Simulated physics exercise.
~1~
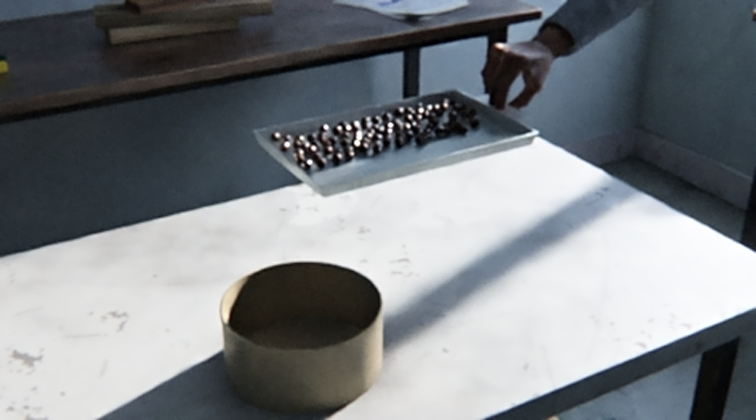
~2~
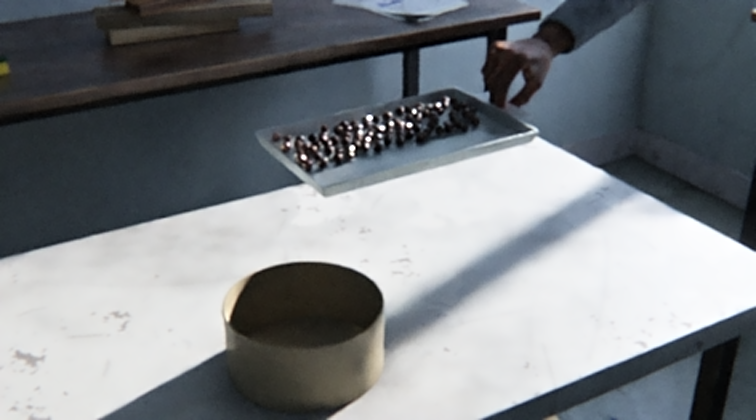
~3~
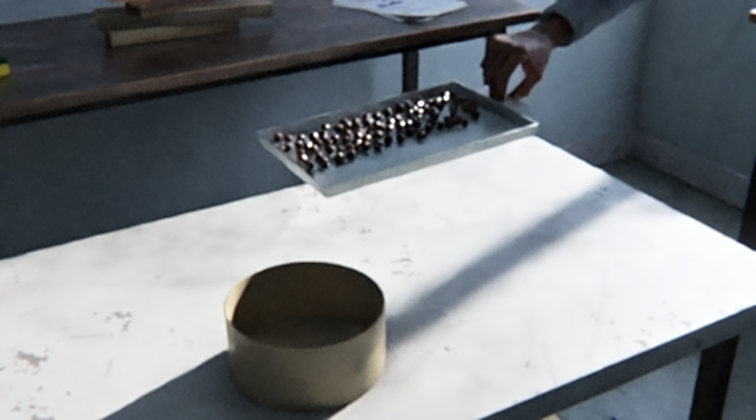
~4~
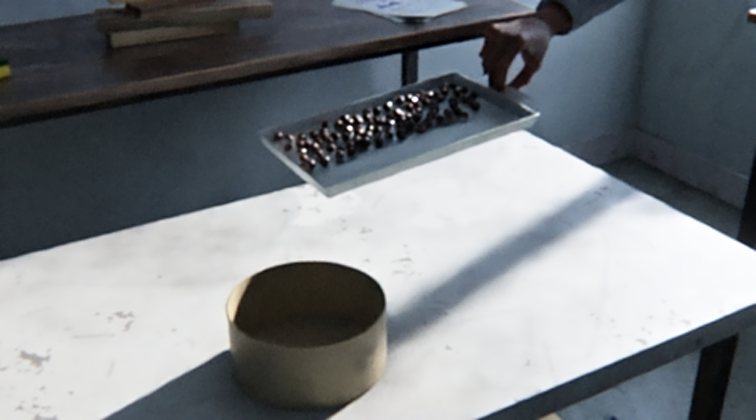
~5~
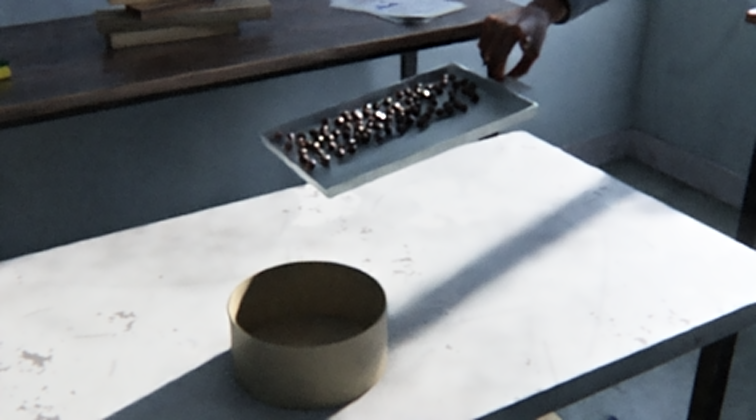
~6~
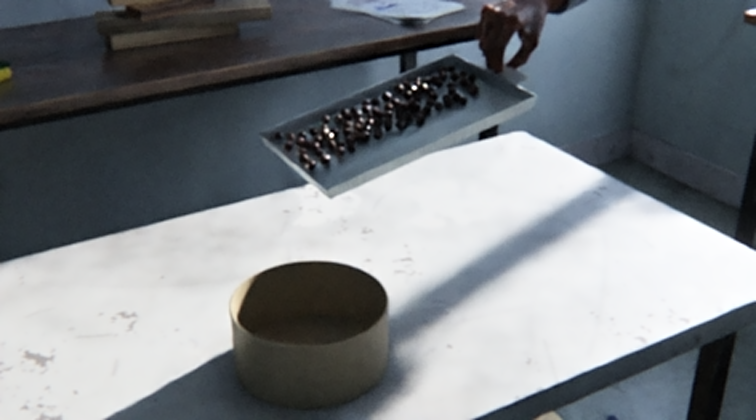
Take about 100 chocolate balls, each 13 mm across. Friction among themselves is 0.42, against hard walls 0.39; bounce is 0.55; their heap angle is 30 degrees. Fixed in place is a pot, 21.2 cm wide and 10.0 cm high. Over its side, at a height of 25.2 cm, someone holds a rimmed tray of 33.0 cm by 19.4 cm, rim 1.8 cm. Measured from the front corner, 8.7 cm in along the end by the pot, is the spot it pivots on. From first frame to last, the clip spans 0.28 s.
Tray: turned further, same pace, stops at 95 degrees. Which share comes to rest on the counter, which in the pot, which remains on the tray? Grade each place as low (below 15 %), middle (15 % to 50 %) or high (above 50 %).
Counter - middle; pot - high; tray - low.
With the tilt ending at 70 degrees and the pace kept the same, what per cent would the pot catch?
It would land at about 5 percent.
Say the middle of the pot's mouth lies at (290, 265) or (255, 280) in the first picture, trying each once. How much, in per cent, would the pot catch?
Around 80 per cent, then around 95 per cent.
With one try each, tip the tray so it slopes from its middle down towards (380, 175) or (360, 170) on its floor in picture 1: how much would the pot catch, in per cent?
Approximately 95 percent, then 100 percent.
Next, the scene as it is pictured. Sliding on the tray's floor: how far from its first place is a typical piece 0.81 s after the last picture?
Roughly 13 cm.
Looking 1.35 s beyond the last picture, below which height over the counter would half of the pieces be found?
I'd say near 30 cm.
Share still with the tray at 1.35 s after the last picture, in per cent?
Close to 95 in a hundred parts of the load.
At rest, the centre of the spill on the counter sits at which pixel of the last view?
It comes to rest with its centre close to (188, 316).
Then, 0.81 s after the last picture, tilt 50 degrees; the tray holds 100 %, the pot 0 %.
Then, 1.35 s after the last picture, tilt 76 degrees; the tray holds 95 %, the pot 5 %.
Then, 1.95 s after the last picture, tilt 95 degrees; the tray holds 0 %, the pot 70 %.
In the end, counter 20 %, pot 80 %, tray 0 %.
